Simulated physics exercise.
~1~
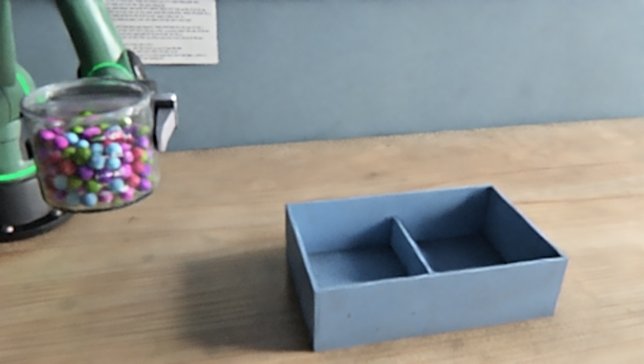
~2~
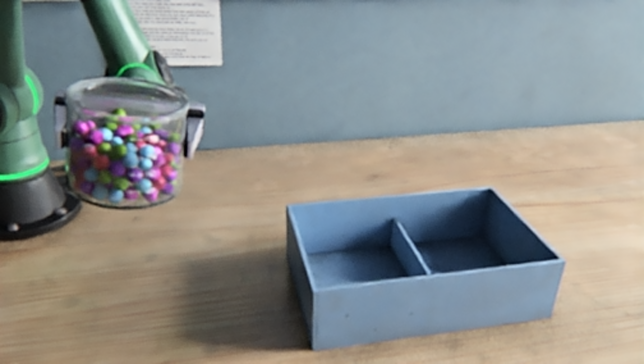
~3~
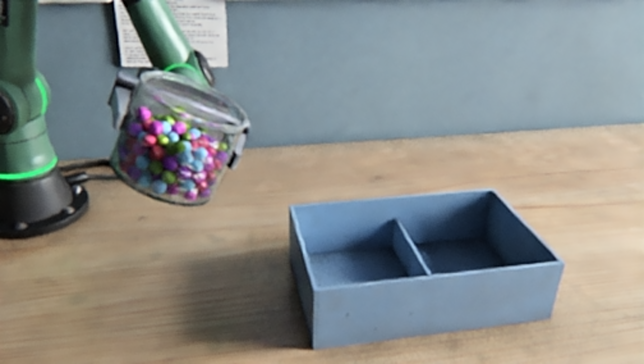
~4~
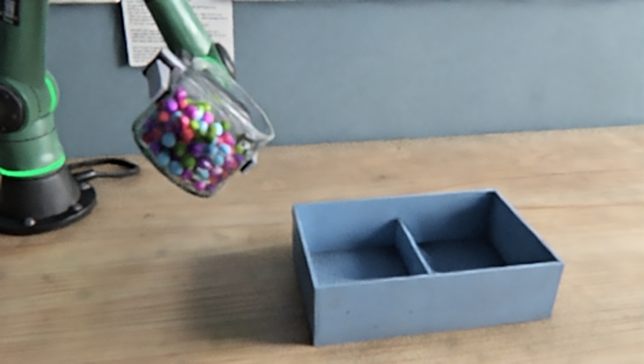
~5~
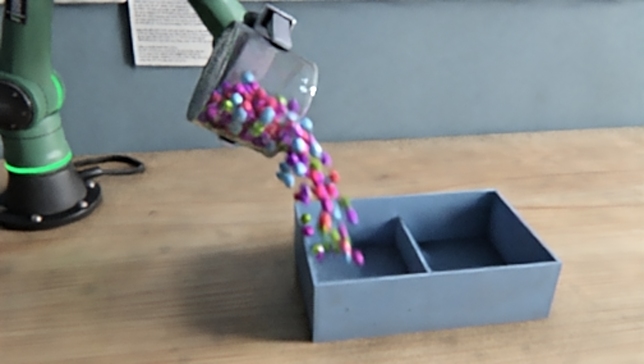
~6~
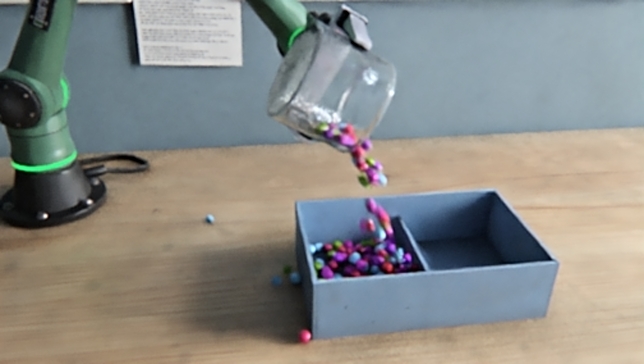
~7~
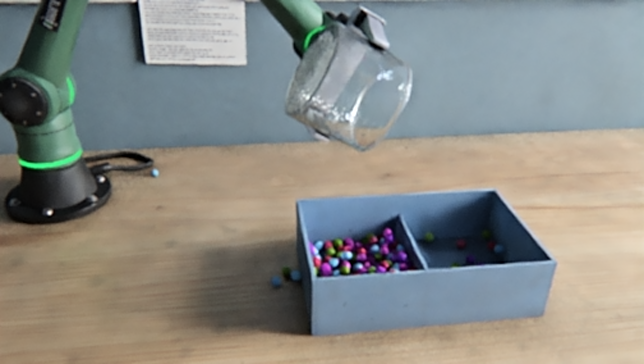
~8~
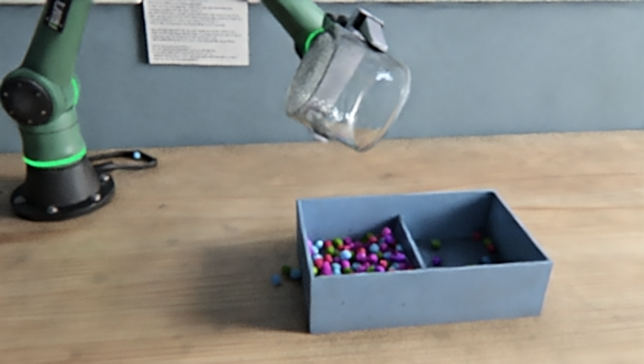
A green robot arm at the left of a wooden table, seen from the front and slightly above against a blue-grey wall with a pinned paper, holds a clear beaker of small round multicoloured sweets. To the right sits an open blue box split in two by a cross wall. The arm carries the beaker rightward, tilting it until the sweets pour in a stream into the box's left part. A few land on the table, and some end up in the right part. Finally the emptied beaker hangs tipped above the box, with most sweets heaped in the left part.
